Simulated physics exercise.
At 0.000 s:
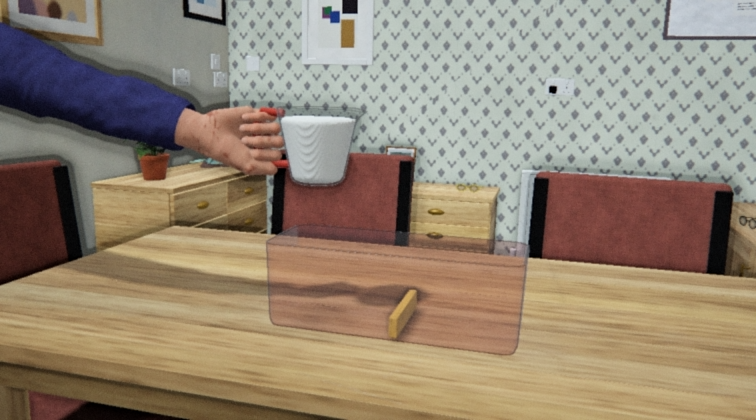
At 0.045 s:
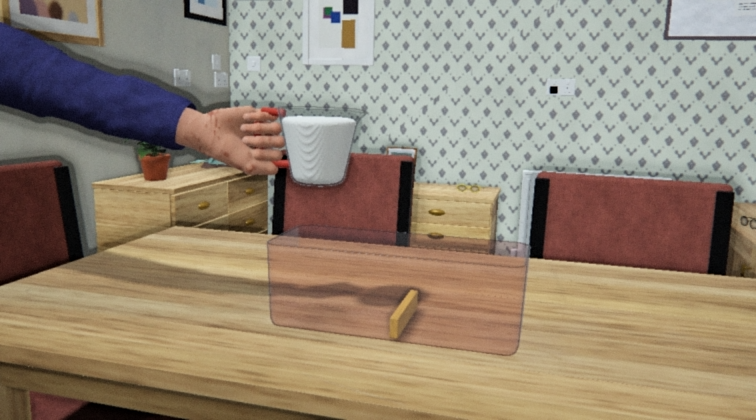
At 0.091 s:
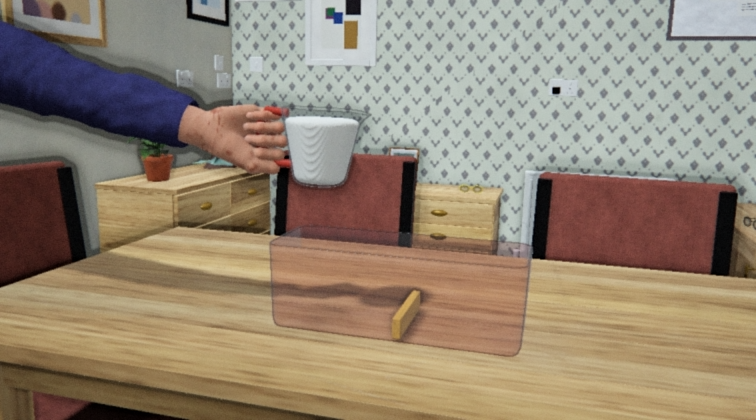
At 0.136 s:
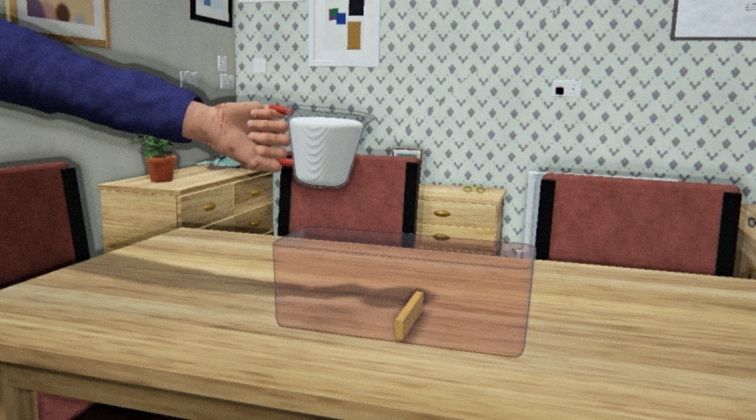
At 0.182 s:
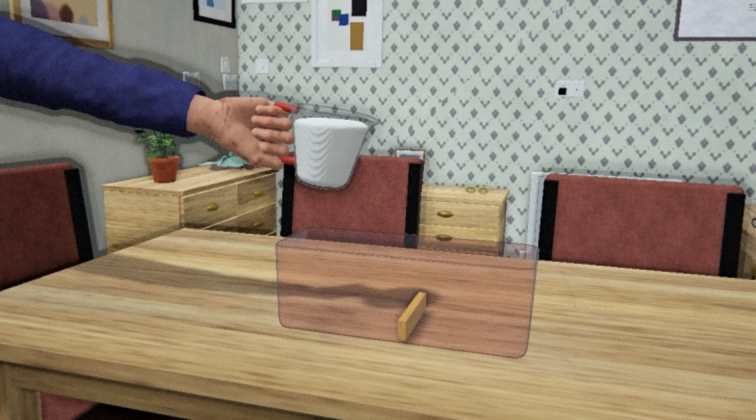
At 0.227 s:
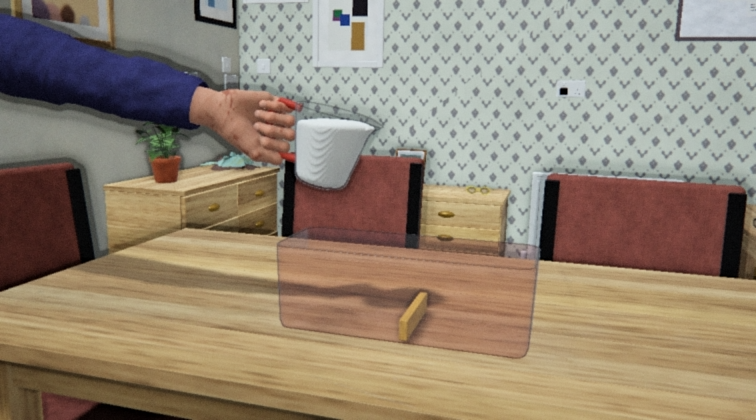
The video shows a hand holding a white, flared jug above a table with an empty, see-through long basin divided by a low wall; the jug gradually leans to the right while the view shifts slightly.
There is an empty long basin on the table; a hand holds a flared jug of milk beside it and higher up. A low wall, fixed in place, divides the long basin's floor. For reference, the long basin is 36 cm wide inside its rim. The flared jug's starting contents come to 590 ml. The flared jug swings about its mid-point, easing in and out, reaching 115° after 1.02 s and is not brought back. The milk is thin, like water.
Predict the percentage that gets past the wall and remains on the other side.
The other side holds about 48 % in the end.
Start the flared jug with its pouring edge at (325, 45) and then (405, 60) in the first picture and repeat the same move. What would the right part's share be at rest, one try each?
Around 10 per cent first, around 80 per cent next.
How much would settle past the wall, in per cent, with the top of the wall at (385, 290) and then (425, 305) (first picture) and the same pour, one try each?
75 per cent first, 15 per cent second.
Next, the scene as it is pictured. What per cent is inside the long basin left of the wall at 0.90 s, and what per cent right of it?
Left roughly 40, right roughly 46.
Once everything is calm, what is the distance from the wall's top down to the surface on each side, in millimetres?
The left comes to roughly 18 mm and the right to roughly 16 mm.
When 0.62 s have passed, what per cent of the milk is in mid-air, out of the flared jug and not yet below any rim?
Near 26 per cent of it all.
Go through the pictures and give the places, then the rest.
In the first picture, it leans 0°; its right rim is at (367, 111); the milk meets the walls at (286, 118) and (356, 121); the long basin's rim runs from (283, 234) to (527, 256); the wall's top is at (404, 304).
In the second picture, it leans 1°; its right rim is at (368, 112); the milk meets the walls at (287, 118) and (357, 121).
In the third picture, it leans 2°; its right rim is at (371, 114); the milk meets the walls at (290, 118) and (359, 122).
In the fourth picture, it leans 5°; its right rim is at (376, 117); the milk meets the walls at (295, 119) and (363, 124).
In the fifth picture, it leans 9°; its right rim is at (381, 122); the milk meets the walls at (299, 120) and (369, 126).
In the sixth picture, it leans 13°; its right rim is at (383, 127); the milk meets the walls at (303, 121) and (374, 128).
Then, 0.62 s in, the tilt is 76° and 59 per cent is still to pour, 2 is left of the wall and 13 right of it.
Then, 0.90 s in, the tilt is 111° and 5 per cent is still to pour, 41 is left of the wall and 46 right of it.
Then, 1.20 s in, the tilt is 115° and 0 per cent is still to pour, 50 is left of the wall and 48 right of it.
Then, 1.52 s in, the tilt is 115° and 0 per cent is still to pour, 51 is left of the wall and 48 right of it.
Finally, 51 per cent lies left of the wall, 48 right of it and 1 outside.
